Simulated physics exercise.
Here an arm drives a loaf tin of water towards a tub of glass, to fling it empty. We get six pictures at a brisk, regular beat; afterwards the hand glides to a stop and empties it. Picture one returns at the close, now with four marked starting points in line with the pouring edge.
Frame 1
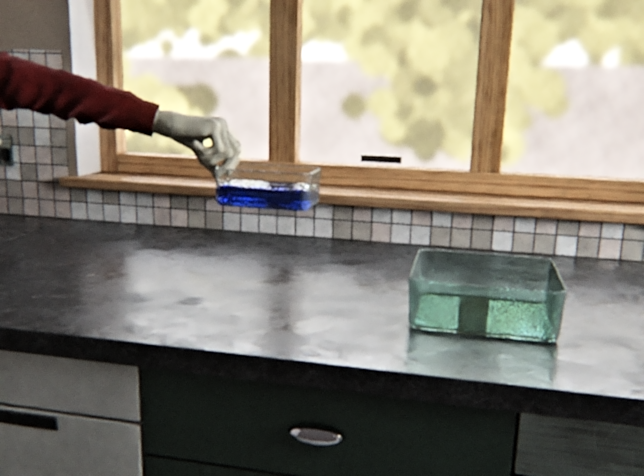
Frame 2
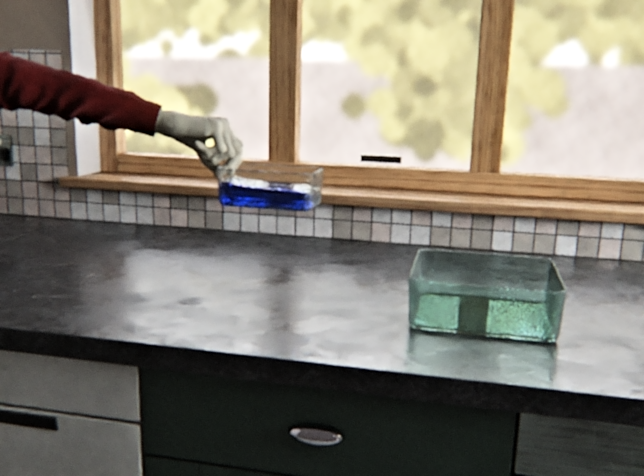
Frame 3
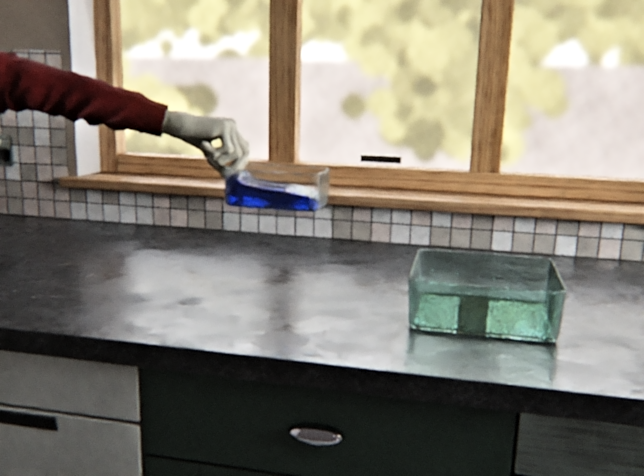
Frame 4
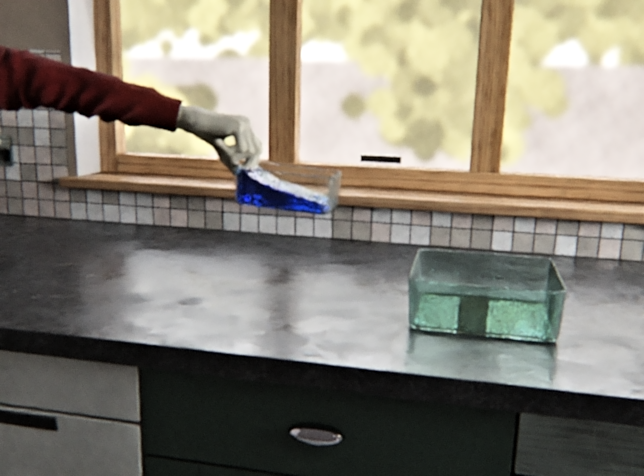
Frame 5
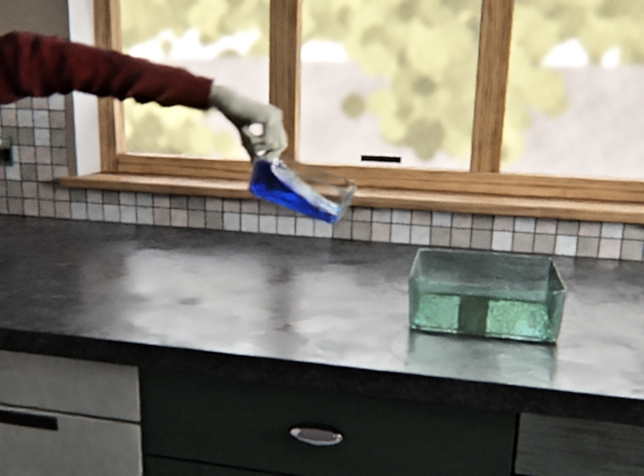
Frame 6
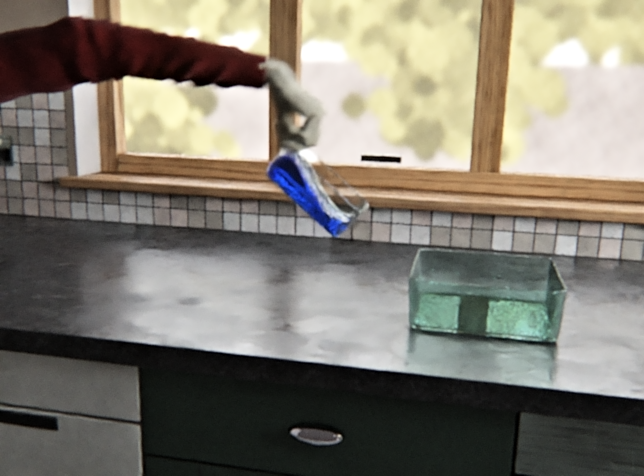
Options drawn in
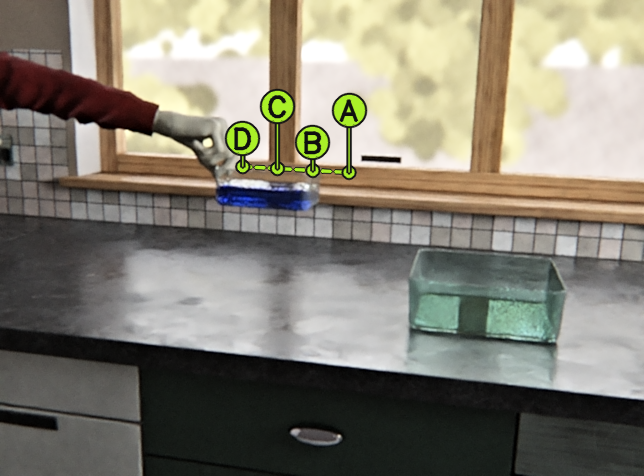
A hand in a dark red sleeve holds a small clear container of blue liquid level above a dark countertop, left of a greenish glass tub. It moves slowly right at first, then faster, dipping lower as the container tilts steeply down toward the tub, with the blue liquid still inside.
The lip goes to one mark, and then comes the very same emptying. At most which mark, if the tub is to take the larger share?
Go for A.
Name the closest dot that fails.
The answer is B.
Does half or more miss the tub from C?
Yes, it does.
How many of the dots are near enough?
One.
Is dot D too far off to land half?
Yes, that goes wrong.
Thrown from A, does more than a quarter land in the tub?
Yes, clearly.
On the marked copy, A at (349, 172); B at (312, 170); C at (277, 168); D at (242, 166).
With A, about 76 % lands in the tub, 13 % falls short and 10 % goes beside or beyond.
With B, about 11 % lands in the tub, 87 % falls short.
With C, about 0 % lands in the tub, 98 % falls short.
With D, about 0 % lands in the tub, 100 % falls short.
